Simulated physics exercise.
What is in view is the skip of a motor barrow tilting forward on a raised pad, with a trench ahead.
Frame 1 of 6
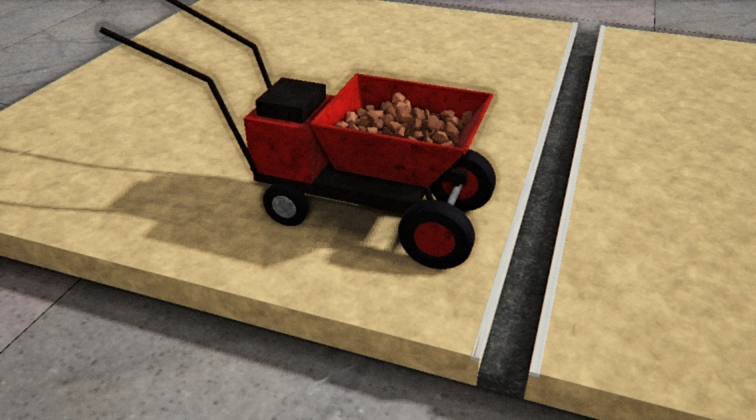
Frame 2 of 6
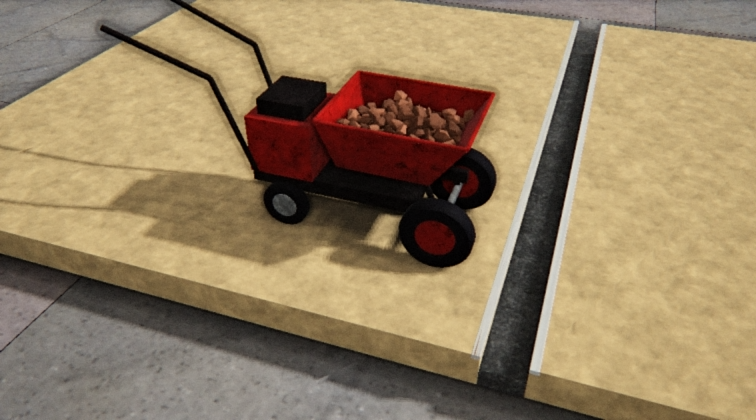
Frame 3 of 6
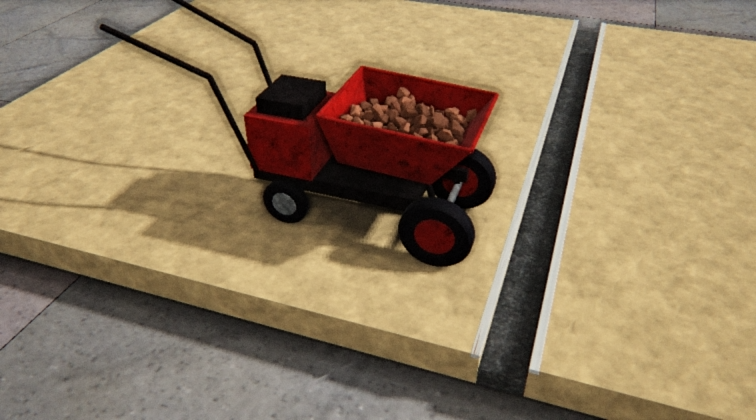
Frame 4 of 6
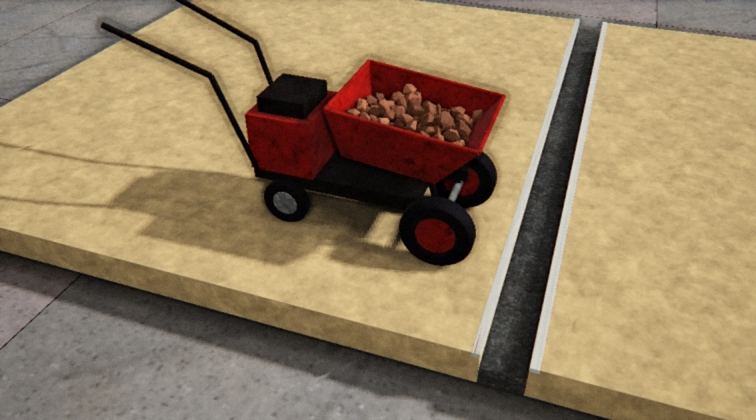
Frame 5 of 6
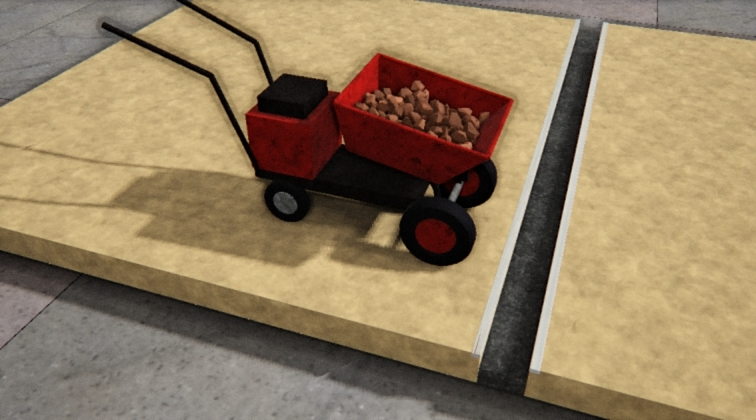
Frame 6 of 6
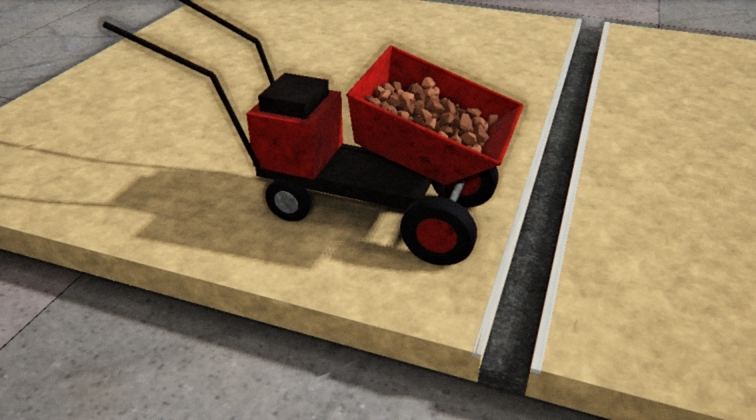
On a raised tan pad beside a narrow trench, a red motor barrow's rubble-filled skip starting level, then gradually tilting forward.
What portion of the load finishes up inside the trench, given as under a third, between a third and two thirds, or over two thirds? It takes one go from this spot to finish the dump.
Inside the trench: Under a third.
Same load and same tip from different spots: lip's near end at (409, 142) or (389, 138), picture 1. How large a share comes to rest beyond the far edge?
About 10 per cent first, about 0 per cent second.
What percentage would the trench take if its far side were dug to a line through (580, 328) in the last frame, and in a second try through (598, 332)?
The first try lands around 70 %, the second around 90 %.
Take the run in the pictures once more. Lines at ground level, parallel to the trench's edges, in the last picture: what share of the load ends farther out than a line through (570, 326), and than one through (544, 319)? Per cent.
In order: 50 per cent, then 70 per cent.
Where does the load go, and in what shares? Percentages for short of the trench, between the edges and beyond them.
Short about 0 %, between about 20 %, beyond about 70 %.
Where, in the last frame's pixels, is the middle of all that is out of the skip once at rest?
It settles centred around (586, 256).
Just after the last frame, skip tipped steeply; every one in the skip.
A moment on, skip tipped right over; the larger part in the skip; just a few in or heaped over the trench; roughly a quarter beyond it; just a few falling.
Further on, skip tipped right over; roughly a quarter in the skip; about a tenth in or heaped over the trench; roughly two thirds beyond it.
When it is over, skip tipped right over; about a tenth in the skip; roughly a quarter in or heaped over the trench; roughly two thirds beyond it.
